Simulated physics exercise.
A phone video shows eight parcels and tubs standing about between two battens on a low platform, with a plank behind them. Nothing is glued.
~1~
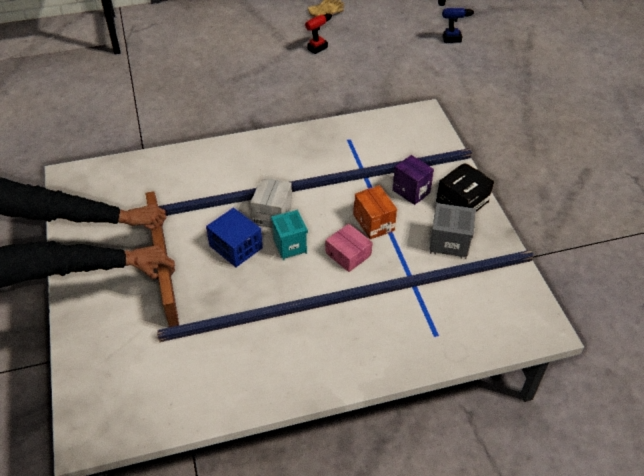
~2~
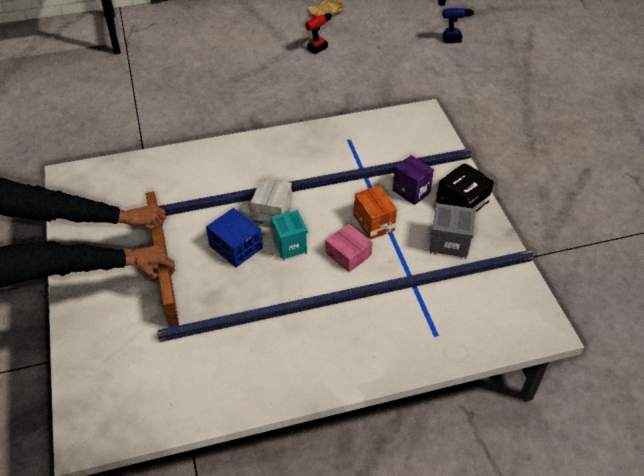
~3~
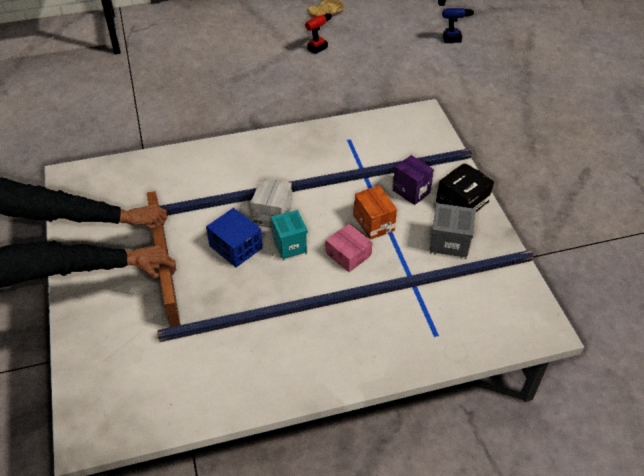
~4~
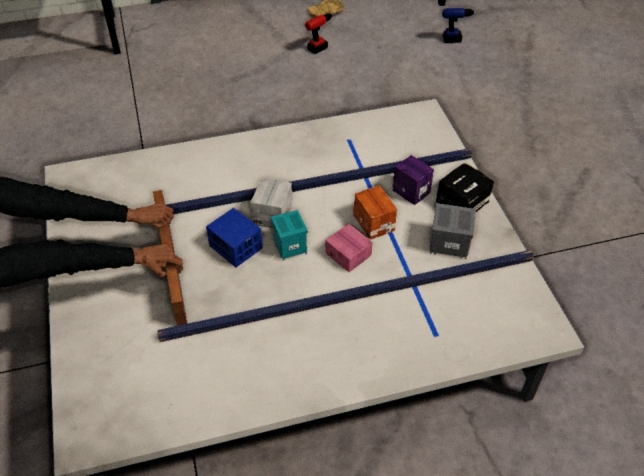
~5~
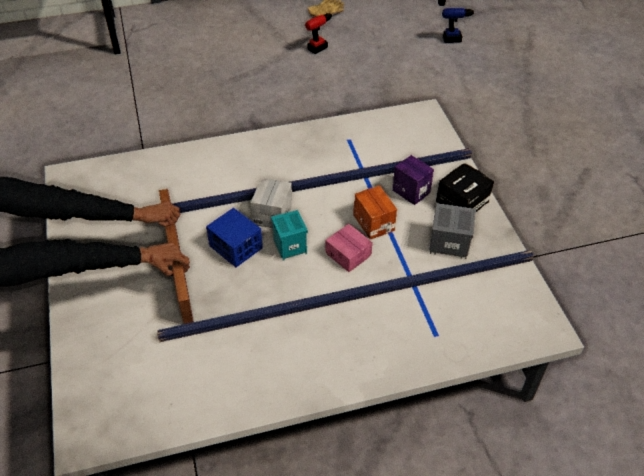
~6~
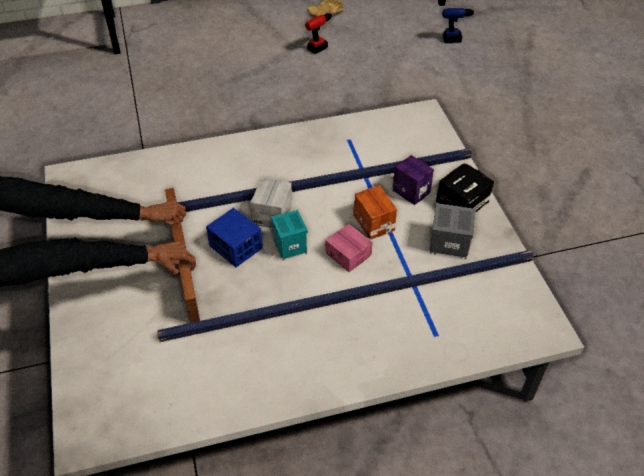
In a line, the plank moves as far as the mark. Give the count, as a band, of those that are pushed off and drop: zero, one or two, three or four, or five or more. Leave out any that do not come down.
Those that drop number zero.
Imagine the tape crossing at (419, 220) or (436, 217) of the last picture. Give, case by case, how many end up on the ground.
So that's 1 for the first and 2 for the second.
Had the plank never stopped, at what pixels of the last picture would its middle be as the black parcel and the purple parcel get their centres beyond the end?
With the black parcel it sits around (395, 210), with the purple parcel around (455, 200).
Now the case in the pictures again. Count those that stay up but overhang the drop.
1 in all.
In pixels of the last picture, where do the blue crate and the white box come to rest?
Final positions: Near (403, 210); near (387, 177).
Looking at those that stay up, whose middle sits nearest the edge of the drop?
The black parcel.
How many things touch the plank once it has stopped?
At rest, 3 are in contact.
Soon after, none off yet; black parcel at rest near (464, 192); grey tote at rest near (452, 231); purple parcel at rest near (413, 180).
At rest, the number that fall off is zero.
